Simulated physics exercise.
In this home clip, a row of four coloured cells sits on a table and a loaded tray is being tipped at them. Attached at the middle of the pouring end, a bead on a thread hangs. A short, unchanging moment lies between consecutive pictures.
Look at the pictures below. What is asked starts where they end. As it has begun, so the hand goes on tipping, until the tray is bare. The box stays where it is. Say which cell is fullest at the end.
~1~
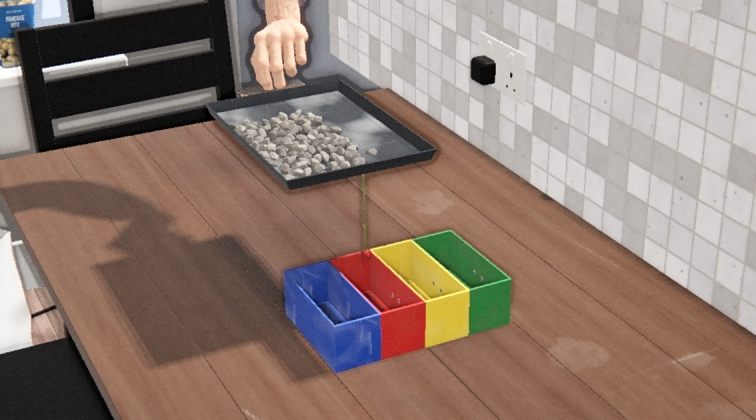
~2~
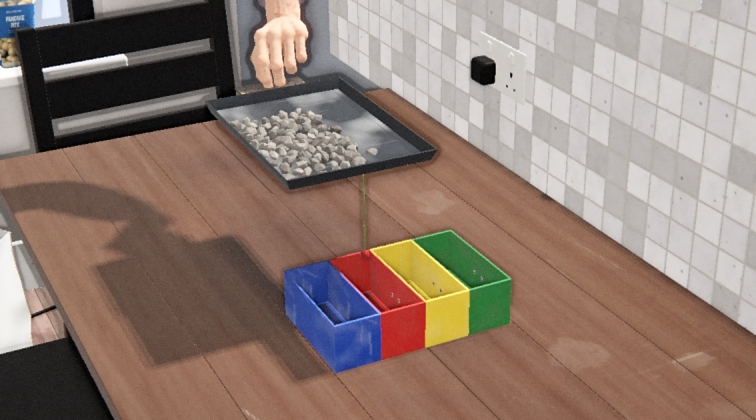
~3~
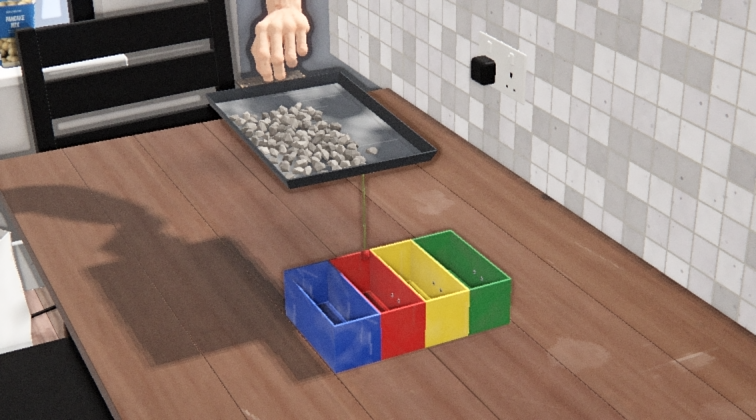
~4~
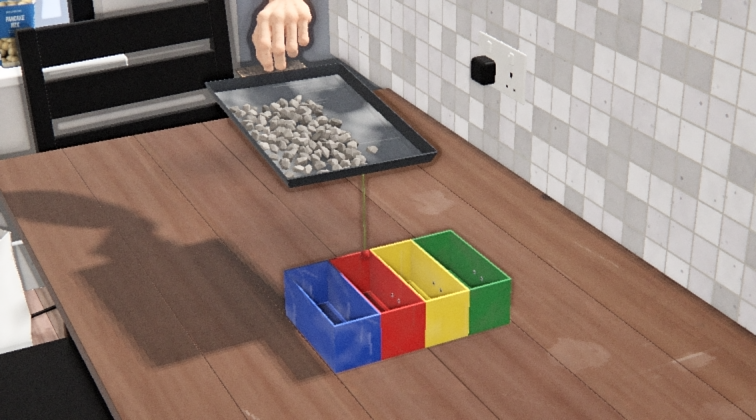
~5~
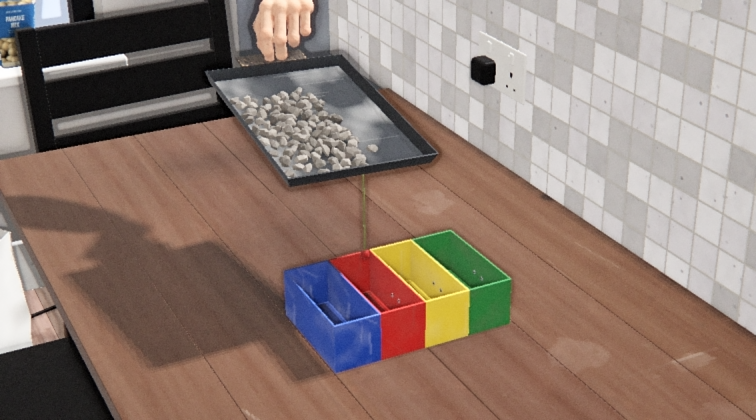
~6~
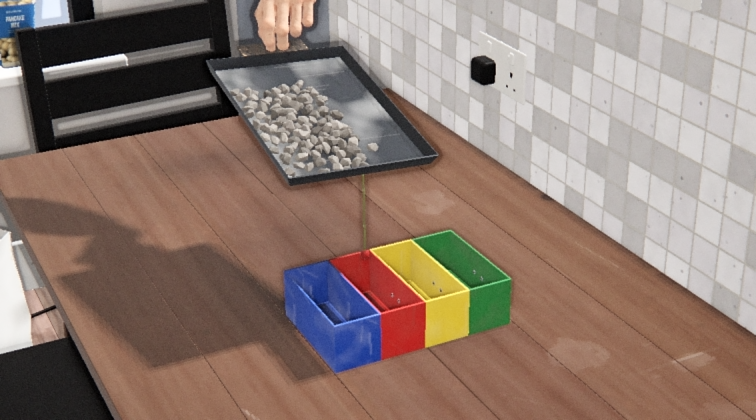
The yellow cell is fullest at the end.
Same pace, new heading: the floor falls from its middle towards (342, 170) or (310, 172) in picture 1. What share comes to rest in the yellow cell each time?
I'd put it at some 10 % and then some 0 %.
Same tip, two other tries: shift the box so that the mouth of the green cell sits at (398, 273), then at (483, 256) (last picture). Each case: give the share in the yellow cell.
About 20 per cent, then about 30 per cent.
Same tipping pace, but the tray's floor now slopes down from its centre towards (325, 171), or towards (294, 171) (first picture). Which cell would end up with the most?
That blue cell; blue.
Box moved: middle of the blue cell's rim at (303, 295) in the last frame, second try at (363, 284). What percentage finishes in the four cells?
About 90 % and 100 %.
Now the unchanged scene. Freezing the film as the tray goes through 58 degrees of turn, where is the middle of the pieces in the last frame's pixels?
The middle of the pieces sits at roughly (371, 148).
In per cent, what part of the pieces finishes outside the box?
It comes to some 0 in a hundred.
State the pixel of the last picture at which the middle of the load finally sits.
Somewhere around (426, 311) in the last picture.
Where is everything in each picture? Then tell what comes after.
In the first frame, corners of the pouring end at (289, 178) and (431, 148), level; middle of the load at (306, 143), bits of gravel; bead on its thread at (365, 254); blue cell at (358, 339); red cell at (403, 326); yellow cell at (447, 314); green cell at (489, 302).
In the second frame, corners of the pouring end at (289, 178) and (431, 148), level; middle of the load at (306, 142).
In the third frame, corners of the pouring end at (290, 177) and (431, 149), tipped barely, lowest at the right corner; middle of the load at (306, 139).
In the fourth frame, corners of the pouring end at (290, 176) and (432, 150), tipped a little, lowest at the right corner; middle of the load at (306, 134).
In the fifth frame, corners of the pouring end at (291, 176) and (432, 152), tipped a little, lowest at the right corner; middle of the load at (306, 130).
In the sixth frame, corners of the pouring end at (291, 175) and (432, 153), tipped a little, lowest at the right corner; middle of the load at (307, 126); blue cell at (358, 339); red cell at (403, 326); yellow cell at (447, 314); green cell at (489, 302).
Soon, tray tipped steeply; nearly all on the tray; a stray few in the yellow cell; a stray few in the red cell; a stray few in the green cell; a stray few falling or outside the box.
A while on, tray tipped right over; a stray few on the tray; about a third in the yellow cell; about a quarter in the green cell; a small part in the red cell; a small part in the blue cell; a small part falling or outside the box.
Towards the end, tray tipped past a quarter turn; about half in the yellow cell; about a quarter in the green cell; about a quarter in the red cell; a small part in the blue cell; a stray few falling or outside the box.
Finally, tray tipped past a quarter turn; about half in the yellow cell; about a quarter in the green cell; about a quarter in the red cell; a small part in the blue cell; a stray few outside the box.
